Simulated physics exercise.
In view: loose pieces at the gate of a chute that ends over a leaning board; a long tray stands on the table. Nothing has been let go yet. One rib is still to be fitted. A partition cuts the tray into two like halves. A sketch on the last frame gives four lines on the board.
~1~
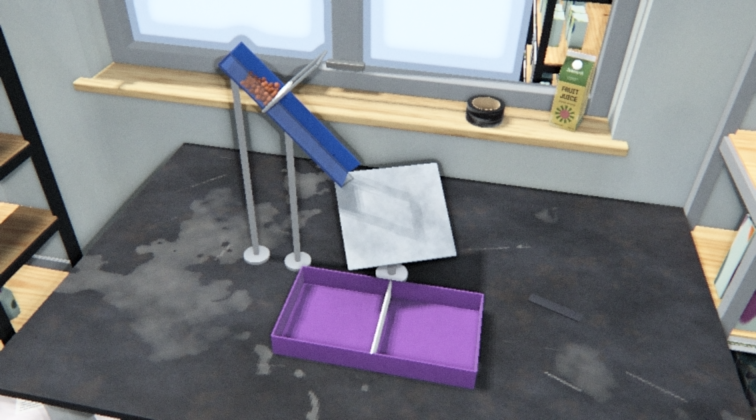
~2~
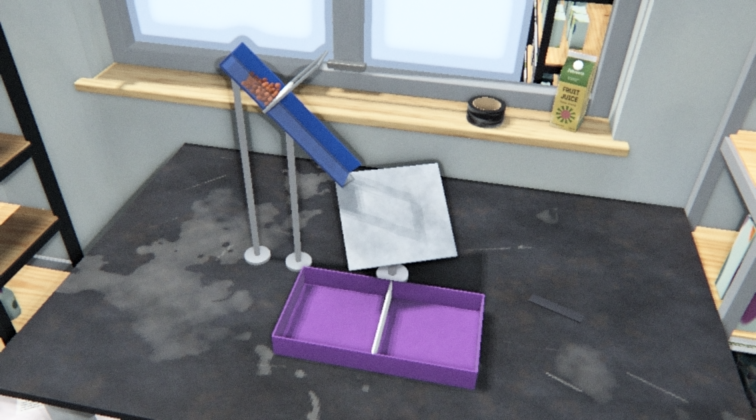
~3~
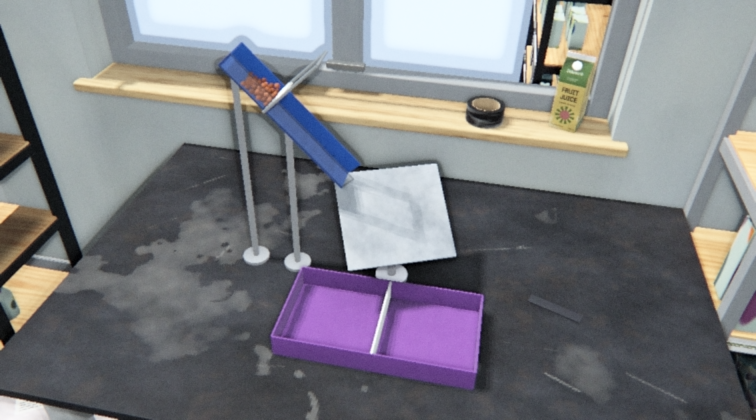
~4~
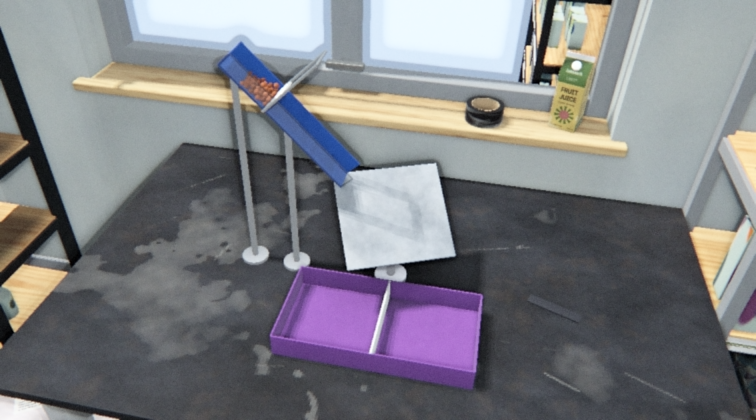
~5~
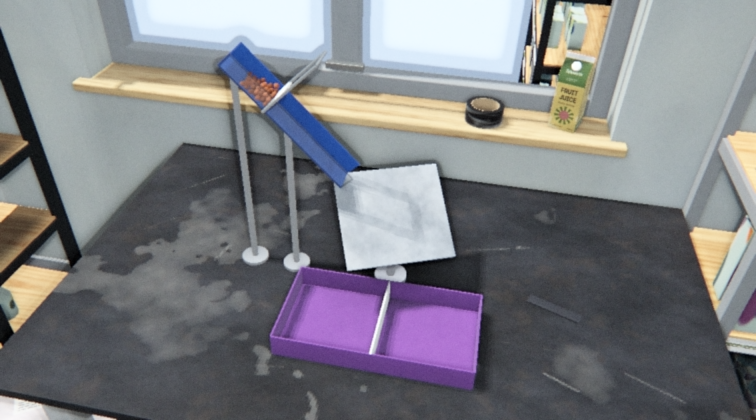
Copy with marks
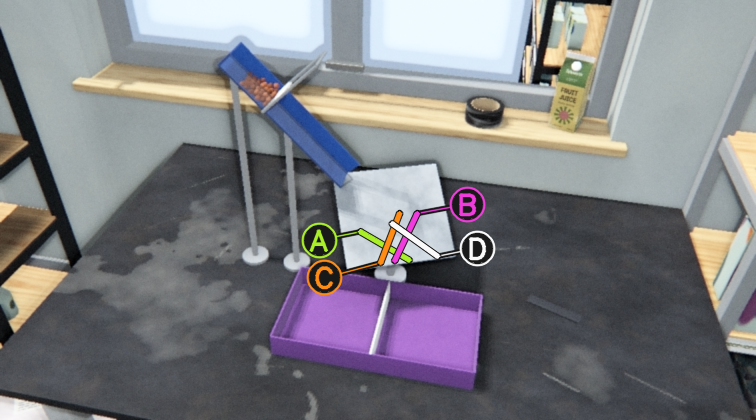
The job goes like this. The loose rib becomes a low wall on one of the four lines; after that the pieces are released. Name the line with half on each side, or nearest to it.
Line B does it best.
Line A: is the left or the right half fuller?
The right half.
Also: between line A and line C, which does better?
It is C.
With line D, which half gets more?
More lands on the right.
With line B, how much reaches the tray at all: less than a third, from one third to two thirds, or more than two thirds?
It is more than two thirds.
On the marked copy, line A from (360, 231) to (409, 260); line B from (417, 213) to (394, 260); line C from (399, 213) to (380, 262); line D from (392, 223) to (437, 256).
If A is chosen, of what is caught, not one piece in the left half, every piece in the right.
If B is chosen, of what is caught, roughly half in the left half, roughly half in the right.
If C is chosen, of what is caught, the larger part in the left half, about a tenth in the right.
If D is chosen, of what is caught, just a few in the left half, almost all in the right.
